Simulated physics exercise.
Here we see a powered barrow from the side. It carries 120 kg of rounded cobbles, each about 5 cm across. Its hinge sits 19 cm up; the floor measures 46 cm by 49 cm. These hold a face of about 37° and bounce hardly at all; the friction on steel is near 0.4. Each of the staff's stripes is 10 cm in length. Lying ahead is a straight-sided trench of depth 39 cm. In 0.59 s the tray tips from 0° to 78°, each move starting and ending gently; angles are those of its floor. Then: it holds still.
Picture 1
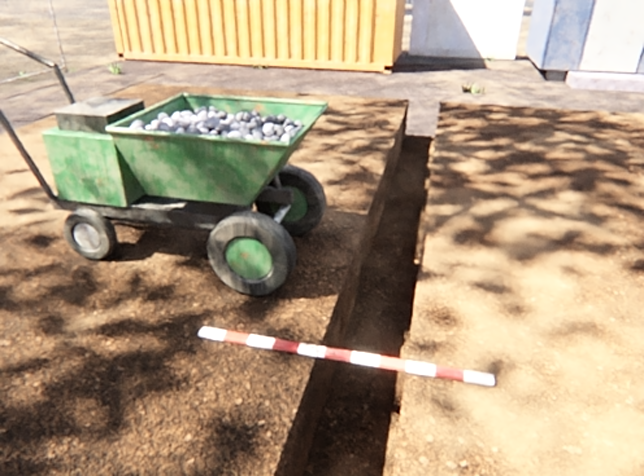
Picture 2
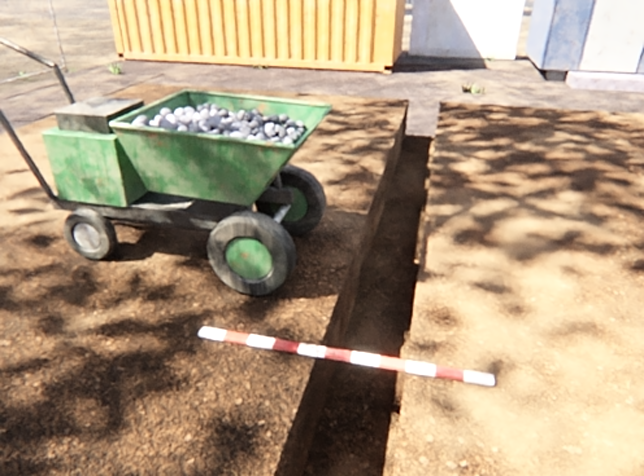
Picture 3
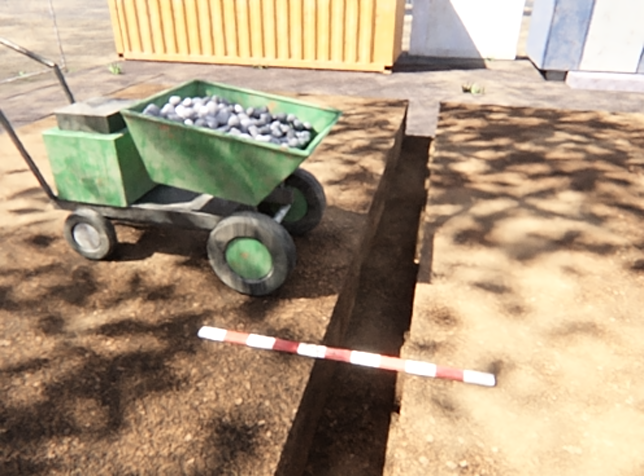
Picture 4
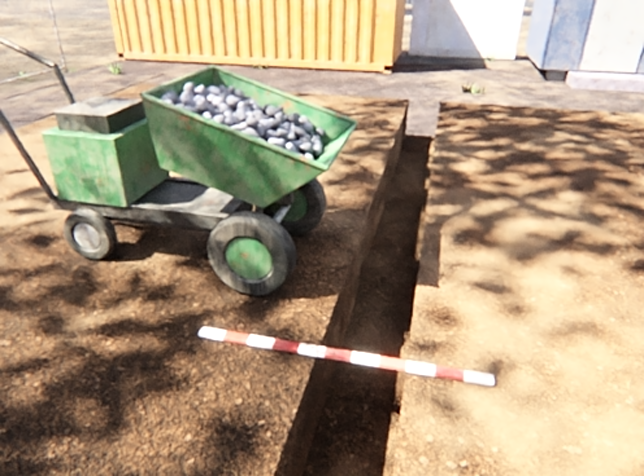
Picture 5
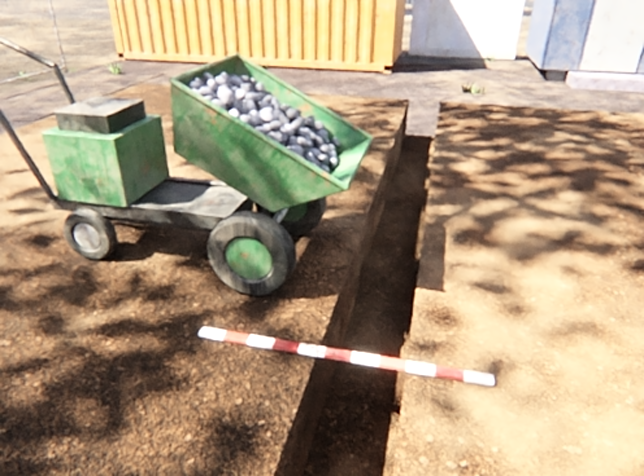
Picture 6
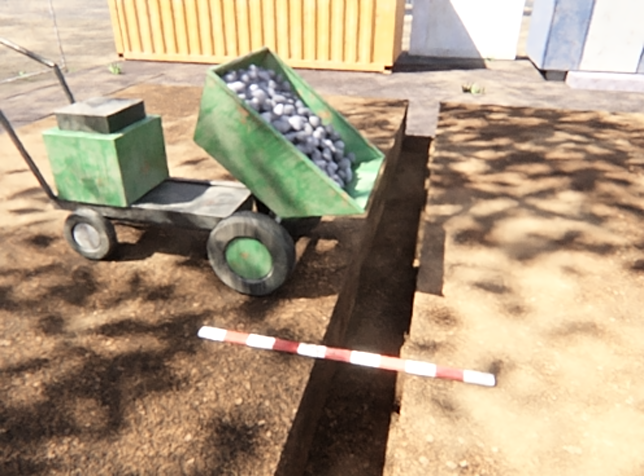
The clip opens on a green powered barrow loaded with rounded grey cobbles, standing left of a straight-sided trench with a red-and-white staff lying across it. The tray begins tilting slowly toward the trench, then rises more steeply, its back end lifting and its lip lowering while the stones remain inside.
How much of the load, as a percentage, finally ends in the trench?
I would put it at about 42 per cent.
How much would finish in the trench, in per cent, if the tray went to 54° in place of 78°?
Roughly 20 percent.
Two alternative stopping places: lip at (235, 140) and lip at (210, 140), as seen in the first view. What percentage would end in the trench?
Some 90 and some 85 per cent, in that order.
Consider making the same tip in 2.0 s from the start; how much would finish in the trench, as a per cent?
About 65%.
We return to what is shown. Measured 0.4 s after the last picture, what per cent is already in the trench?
By then, around 15 percent.
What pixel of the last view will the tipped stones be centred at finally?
The resting stones are centred at roughly (442, 278).
Then, 0.1 s after the last picture the floor is at 65°, 100 % in the tray; the foremost stones are at (376, 224).
Then, 0.4 s after the last picture the floor is at 78°, 59 % in the tray, 14 % in the trench, 27 % past the trench; the foremost stones are at (478, 302).
Then, 0.7 s after the last picture the floor is at 78°, 7 % in the tray, 34 % in the trench, 59 % past the trench; the foremost stones are past the picture's edge.
Then, 2.7 s after the last picture the floor is at 78°, 0 % in the tray, 42 % in the trench, 58 % past the trench; the foremost stones are past the picture's edge.
